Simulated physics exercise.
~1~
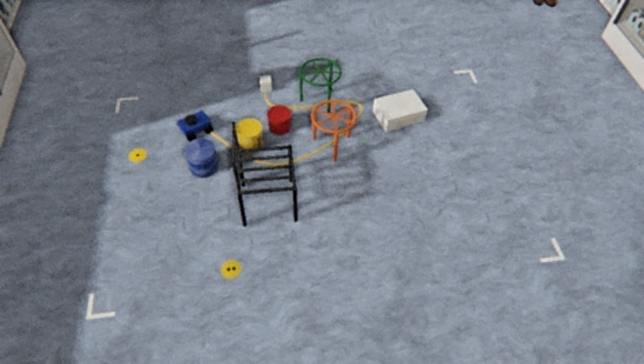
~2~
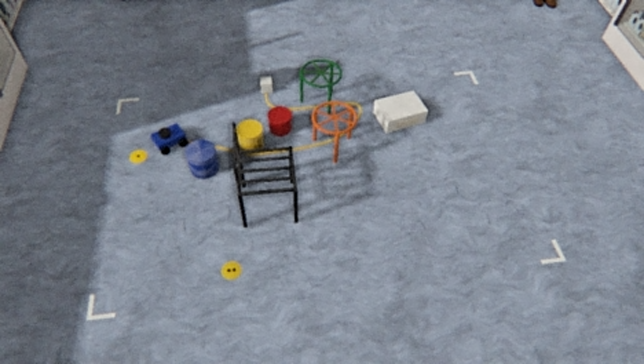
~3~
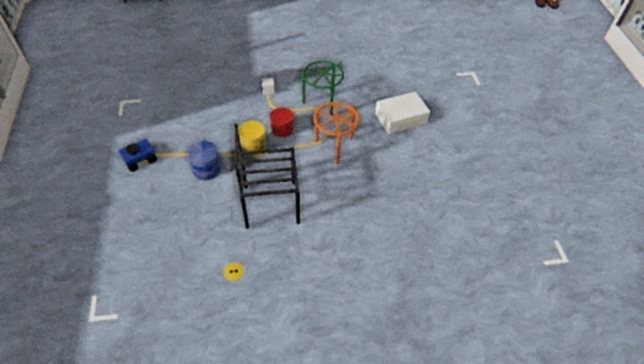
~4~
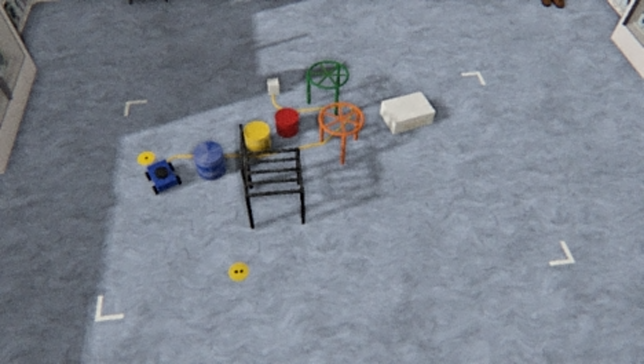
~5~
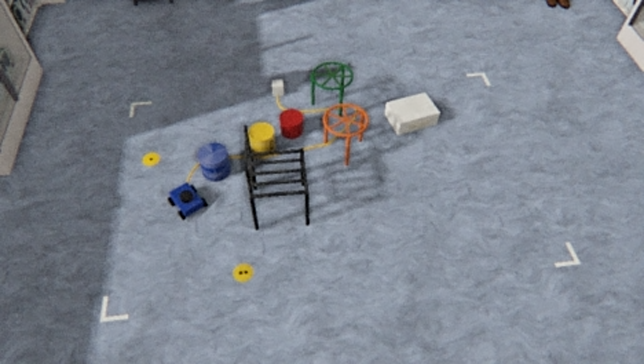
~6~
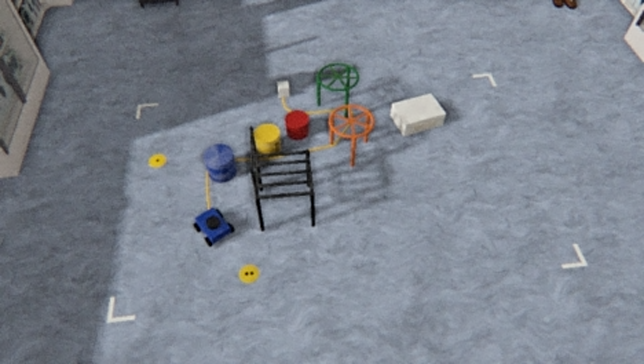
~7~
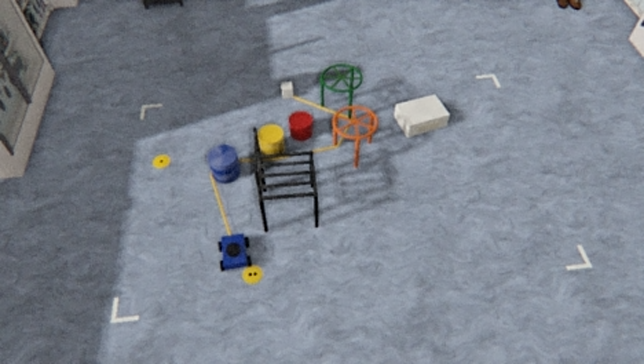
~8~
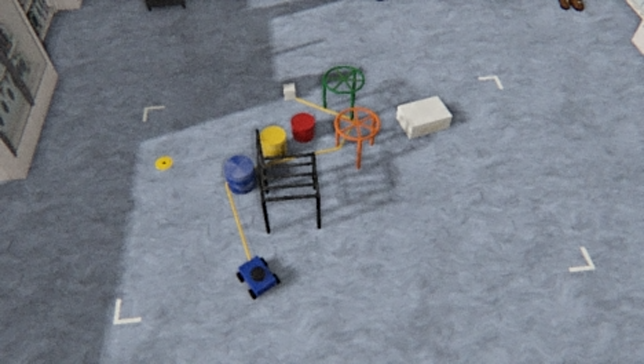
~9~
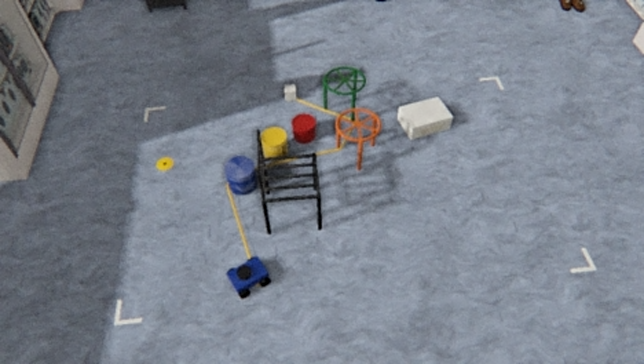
In the video, a small blue cart trailing a yellowish lead among stools, bins, a chair, a tub and a white box drives left to one yellow mark, then down and right to another, where it stops after the lead shifts the blue tub slightly.
